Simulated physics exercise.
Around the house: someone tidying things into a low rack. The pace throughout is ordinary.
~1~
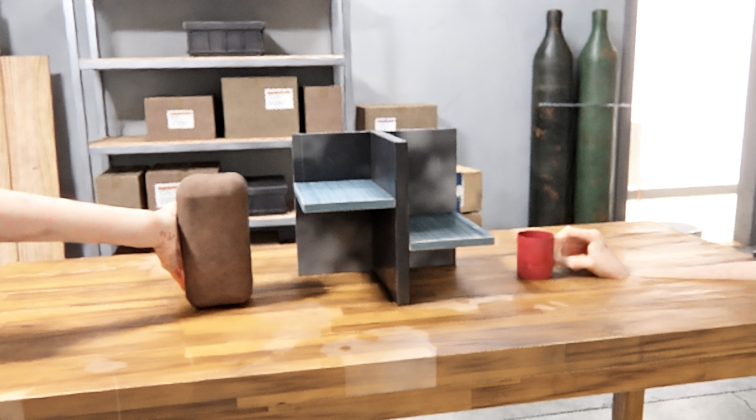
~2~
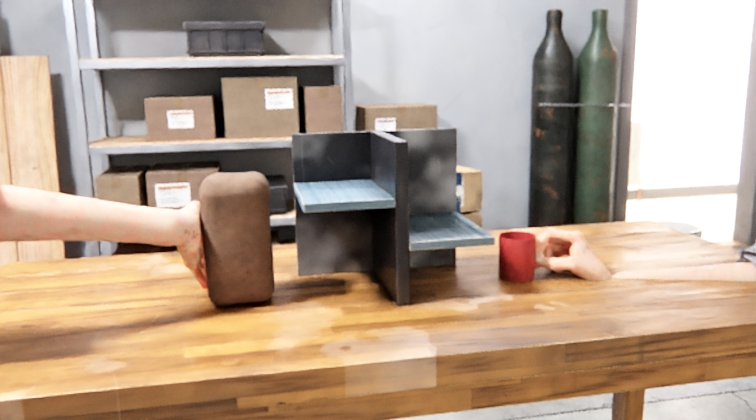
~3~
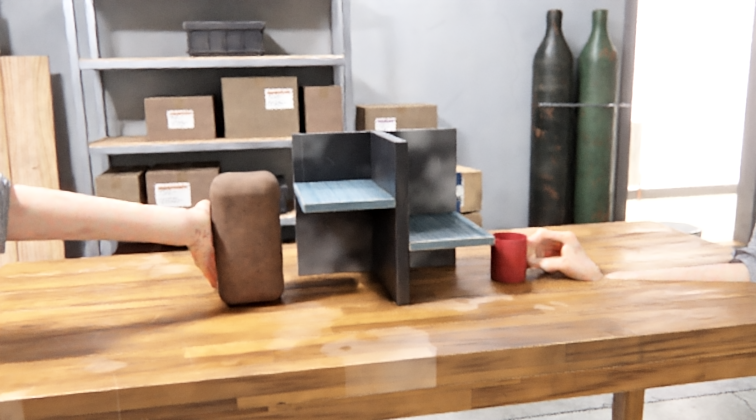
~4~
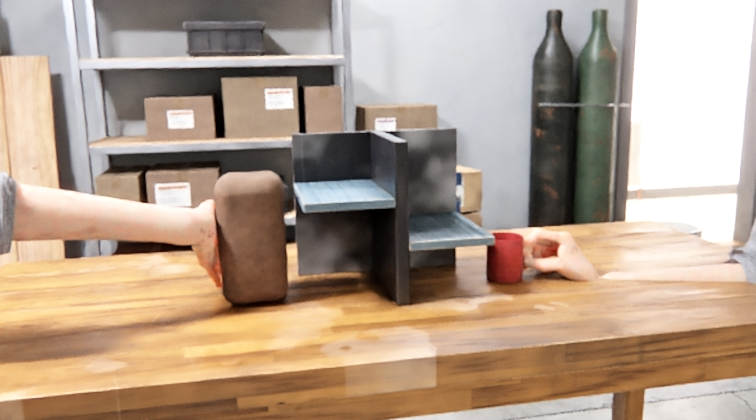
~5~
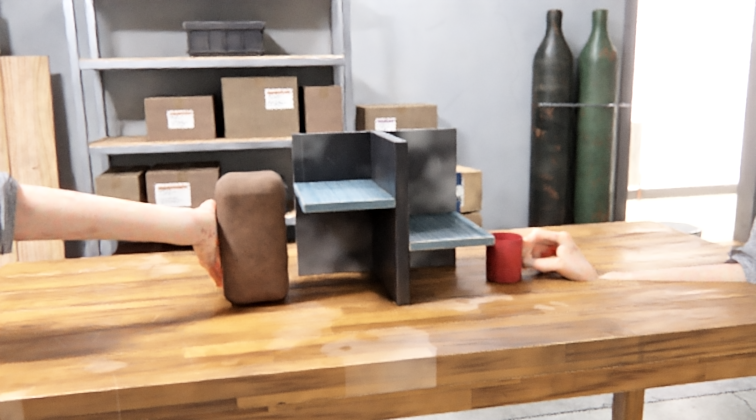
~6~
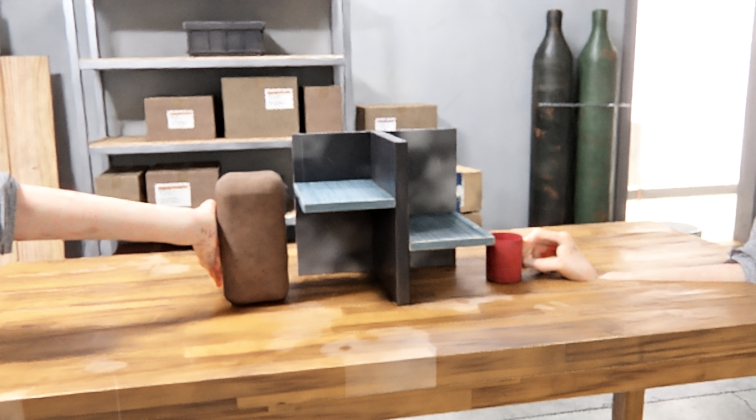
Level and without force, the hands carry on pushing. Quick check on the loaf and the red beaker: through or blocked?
My prediction: The loaf never gets under; the red beaker is not blocked.
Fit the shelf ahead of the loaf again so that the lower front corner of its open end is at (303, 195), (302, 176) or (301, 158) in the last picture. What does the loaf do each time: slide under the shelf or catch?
Well, in order it is held back, then it passes beneath, and then it passes beneath.
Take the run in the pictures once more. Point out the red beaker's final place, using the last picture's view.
(452, 261).
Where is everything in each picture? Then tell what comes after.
In the first picture, hands sliding the things forward; loaf (216, 239); red beaker (535, 255); shelf (388, 212).
In the second picture, hands sliding the things forward; red beaker (517, 256); shelf (388, 212).
In the third picture, hands sliding the things forward; loaf (248, 237); shelf (388, 212).
In the fourth picture, hands sliding the things forward; red beaker (505, 257); shelf (388, 212).
In the fifth picture, hands sliding the things forward; loaf (253, 237); shelf (388, 212).
In the sixth picture, hands sliding the things forward; loaf (253, 237); red beaker (504, 257); shelf (388, 212).
Then, 0.28 s later than the last frame, loaf stopped at the opening near (266, 236); red beaker sliding up to the opening near (490, 258).
When it is over, the loaf is too tall, near (266, 236); the red beaker clears the shelf, near (451, 262).
